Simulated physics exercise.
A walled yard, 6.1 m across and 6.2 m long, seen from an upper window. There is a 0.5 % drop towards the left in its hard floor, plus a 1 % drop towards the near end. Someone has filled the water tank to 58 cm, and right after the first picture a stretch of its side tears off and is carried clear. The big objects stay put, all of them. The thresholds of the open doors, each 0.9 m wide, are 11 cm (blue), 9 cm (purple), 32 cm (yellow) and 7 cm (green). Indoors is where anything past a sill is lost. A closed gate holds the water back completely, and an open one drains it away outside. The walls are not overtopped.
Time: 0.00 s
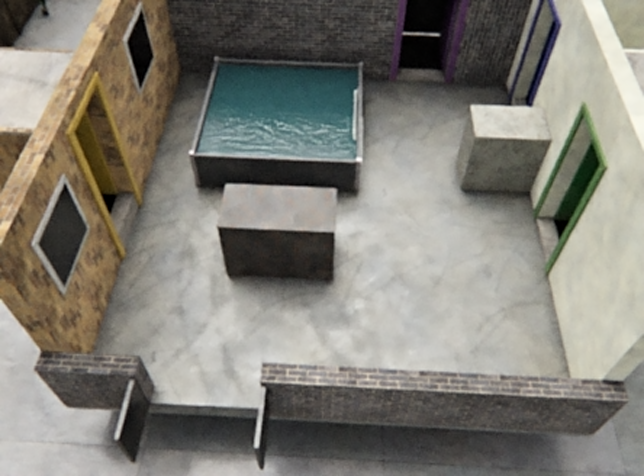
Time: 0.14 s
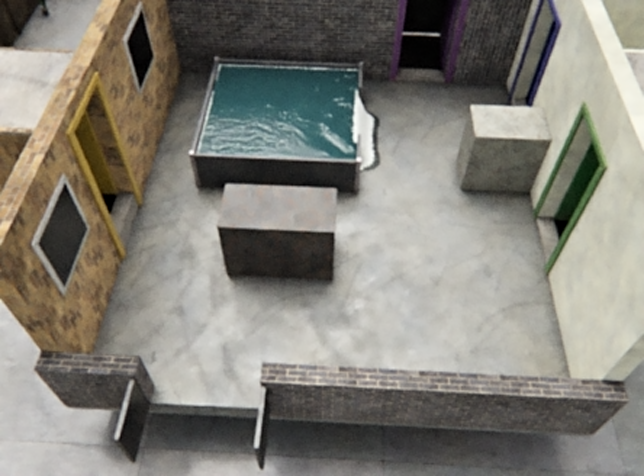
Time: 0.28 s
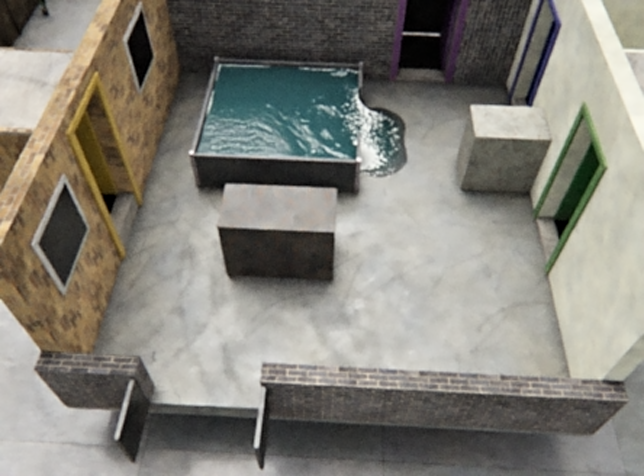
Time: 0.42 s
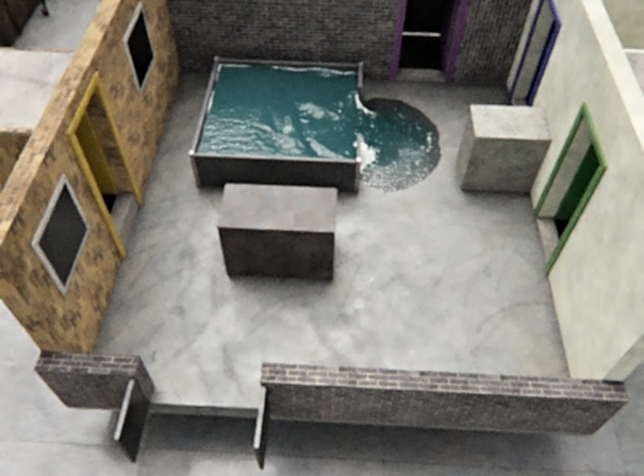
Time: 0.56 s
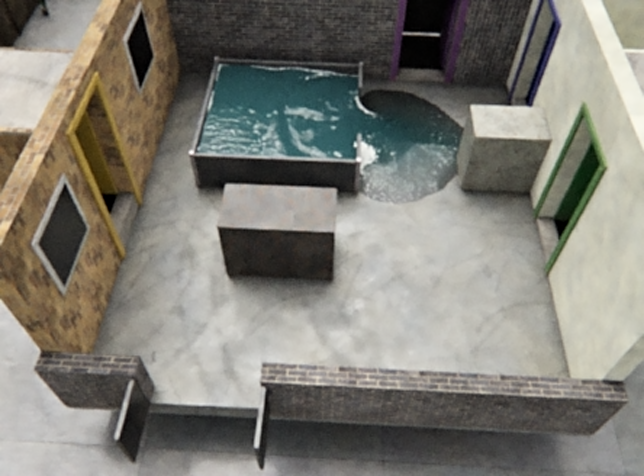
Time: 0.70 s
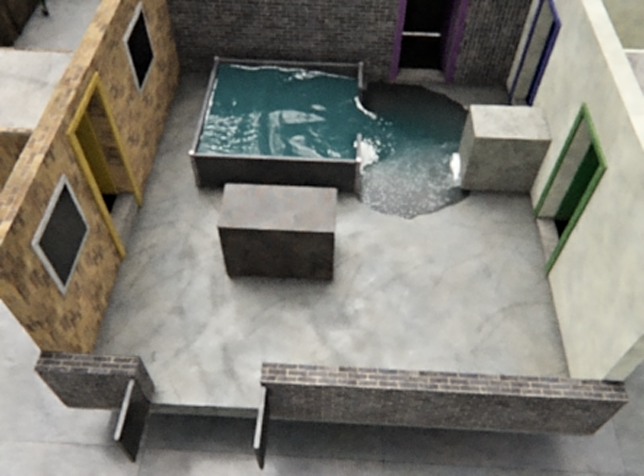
Teal water bursts through the right side of a dark-walled tank at the back of a walled yard, seen from above by a still camera. A dark block stands before the tank, a pale block to its right, with yellow, purple, blue and green doorframes around the grey floor. The water surges out rightward, spreads into a widening rounded pool, and reaches the pale block while creeping nearer.
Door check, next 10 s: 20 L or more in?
Outcome: Blue door: Tops the amount, purple door: Tops the amount, yellow door: Falls short, green door: Falls short.
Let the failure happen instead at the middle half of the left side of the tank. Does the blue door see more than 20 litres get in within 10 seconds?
Note: Blue door, beyond the limit.
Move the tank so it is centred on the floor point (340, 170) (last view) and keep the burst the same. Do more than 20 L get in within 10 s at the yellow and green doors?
Lab note: Yellow door limit not exceeded; green door limit exceeded.
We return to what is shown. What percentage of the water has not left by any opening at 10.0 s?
I'd say close to 82 percent is still there.
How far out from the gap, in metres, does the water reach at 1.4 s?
Distance: Approx. 3.4 m.
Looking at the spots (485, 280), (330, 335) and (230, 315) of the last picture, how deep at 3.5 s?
Approximately 3, 0 and 0 centimetres, going through them in turn.
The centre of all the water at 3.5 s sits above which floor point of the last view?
Near (352, 151).
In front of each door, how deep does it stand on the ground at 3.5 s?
Centimetres: Blue 26 / purple 15 / yellow 0 / green 7.
After 1.4 s water covers 25 % of the floor and is deepest (36 cm) near (512, 147); blue door 24 cm at the sill, 15 L in, purple door 5 cm at the sill, 0 L in, yellow door not reached, green door not reached.
After 2.2 s water covers 35 % of the floor and is deepest (36 cm) near (501, 92); blue door 31 cm at the sill, 80 L in, purple door 7 cm at the sill, 1 L in, yellow door not reached, green door 9 cm at the sill, 0 L in.
After 3.5 s water covers 45 % of the floor and is deepest (30 cm) near (469, 145); blue door 26 cm at the sill, 246 L in, purple door 15 cm at the sill, 15 L in, yellow door not reached, green door 7 cm at the sill, 3 L in.
After 6.0 s water covers 70 % of the floor and is deepest (20 cm) near (499, 86); blue door 20 cm at the sill, 359 L in, purple door 15 cm at the sill, 68 L in, yellow door not reached, green door 5 cm at the sill, 4 L in.
After 10.0 s water covers 90 % of the floor and is deepest (15 cm) near (181, 75); blue door 10 cm at the sill, 413 L in, purple door 10 cm at the sill, 93 L in, yellow door 10 cm at the sill, 0 L in, green door 5 cm at the sill, 4 L in.
